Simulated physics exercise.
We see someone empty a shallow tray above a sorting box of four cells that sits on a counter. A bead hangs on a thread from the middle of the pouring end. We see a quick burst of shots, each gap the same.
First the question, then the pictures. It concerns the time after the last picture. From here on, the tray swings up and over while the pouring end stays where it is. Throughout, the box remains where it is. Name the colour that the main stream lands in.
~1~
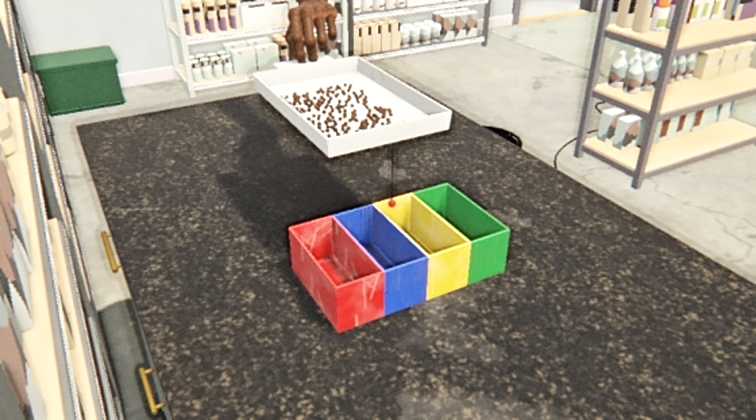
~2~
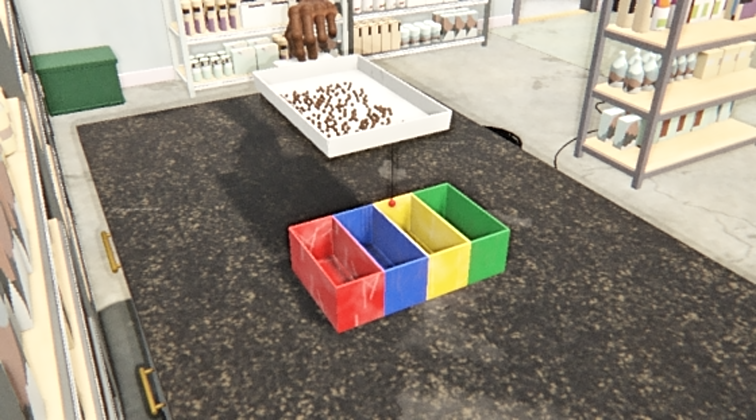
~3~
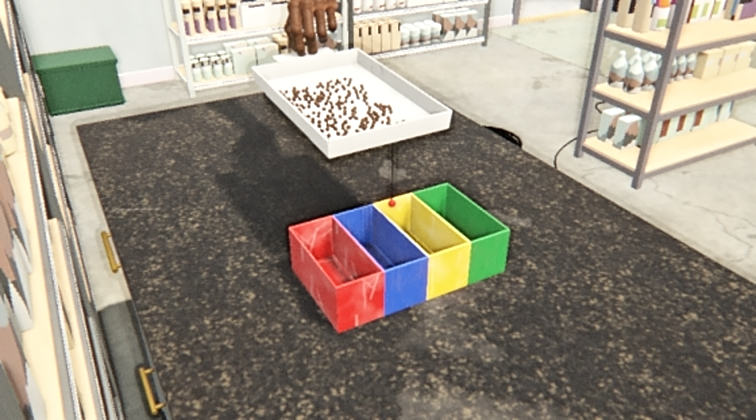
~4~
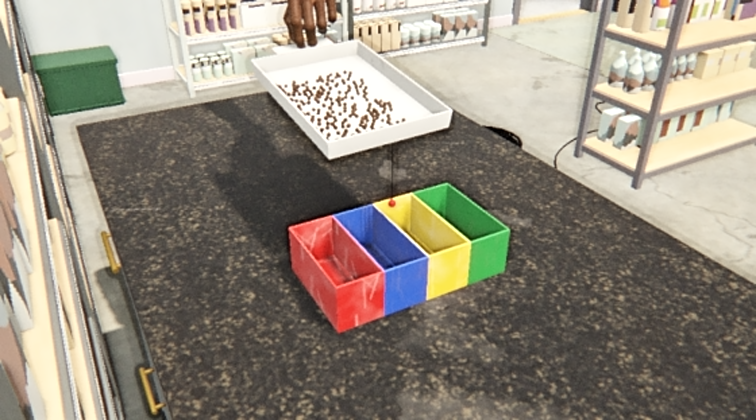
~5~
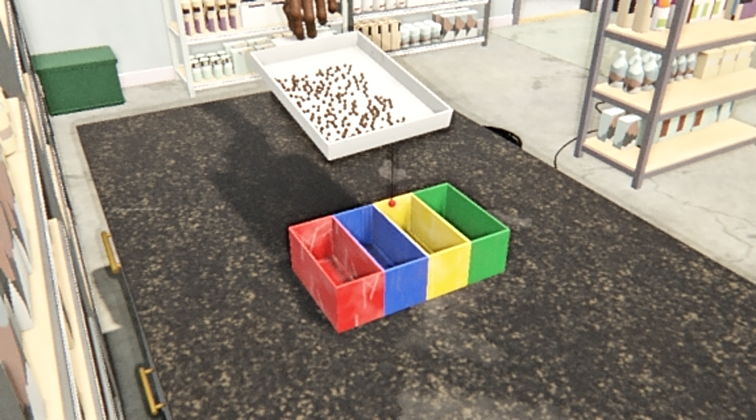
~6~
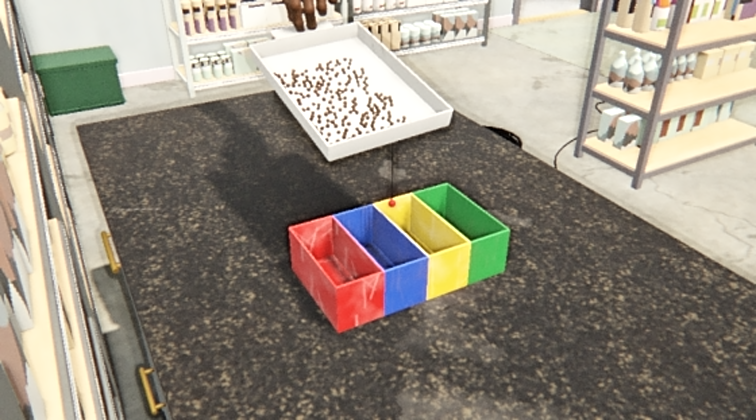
Red.
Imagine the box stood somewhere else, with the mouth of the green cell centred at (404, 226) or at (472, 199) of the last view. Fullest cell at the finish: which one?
The first time it is yellow, and the second time it is the red cell.
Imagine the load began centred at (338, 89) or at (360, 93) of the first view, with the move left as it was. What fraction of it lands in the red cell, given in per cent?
First case: Around 50 %; second case: Around 60 %.
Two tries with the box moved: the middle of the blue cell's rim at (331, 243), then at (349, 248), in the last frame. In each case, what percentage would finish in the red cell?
First try: Roughly 0 per cent; second try: Roughly 0 per cent.
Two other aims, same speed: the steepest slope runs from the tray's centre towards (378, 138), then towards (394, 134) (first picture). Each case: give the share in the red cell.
Close to 20 percent first and close to 0 percent second.
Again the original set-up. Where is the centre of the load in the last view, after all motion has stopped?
I'd mark it at roughly (348, 291).
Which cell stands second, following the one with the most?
The blue cell.
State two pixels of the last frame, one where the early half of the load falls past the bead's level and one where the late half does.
It goes through near (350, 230) first, then near (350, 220).
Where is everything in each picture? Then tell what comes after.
Corners of the pouring end near (329, 138) and (449, 111), level; middle of the load near (345, 114), allspice berries; bead on its thread near (392, 203); red cell near (361, 298); blue cell near (406, 282); yellow cell near (448, 267); green cell near (488, 253), in the first picture.
Corners of the pouring end near (329, 139) and (449, 111), level; middle of the load near (345, 113), in the second picture.
Corners of the pouring end near (329, 140) and (449, 111), tipped barely, lowest at the left corner; middle of the load near (345, 111), in the third picture.
Corners of the pouring end near (329, 141) and (450, 110), tipped a little, lowest at the left corner; middle of the load near (345, 108), in the fourth picture.
Corners of the pouring end near (329, 143) and (450, 110), tipped a little, lowest at the left corner; middle of the load near (345, 105), in the fifth picture.
Corners of the pouring end near (329, 145) and (451, 109), tipped a little, lowest at the left corner; middle of the load near (345, 103); red cell near (361, 298); blue cell near (406, 282); yellow cell near (448, 267); green cell near (488, 253), in the sixth picture.
Shortly afterwards, tray tipped steeply; the whole lot on the tray.
Next, tray tipped right over; all but a few on the tray; only a few in the red cell.
Some moments later, tray tipped past a quarter turn; near two thirds in the red cell; near a third in the blue cell.
In the end, tray tipped past a quarter turn; near two thirds in the red cell; near a third in the blue cell; none at all in the yellow cell; none at all in the green cell.
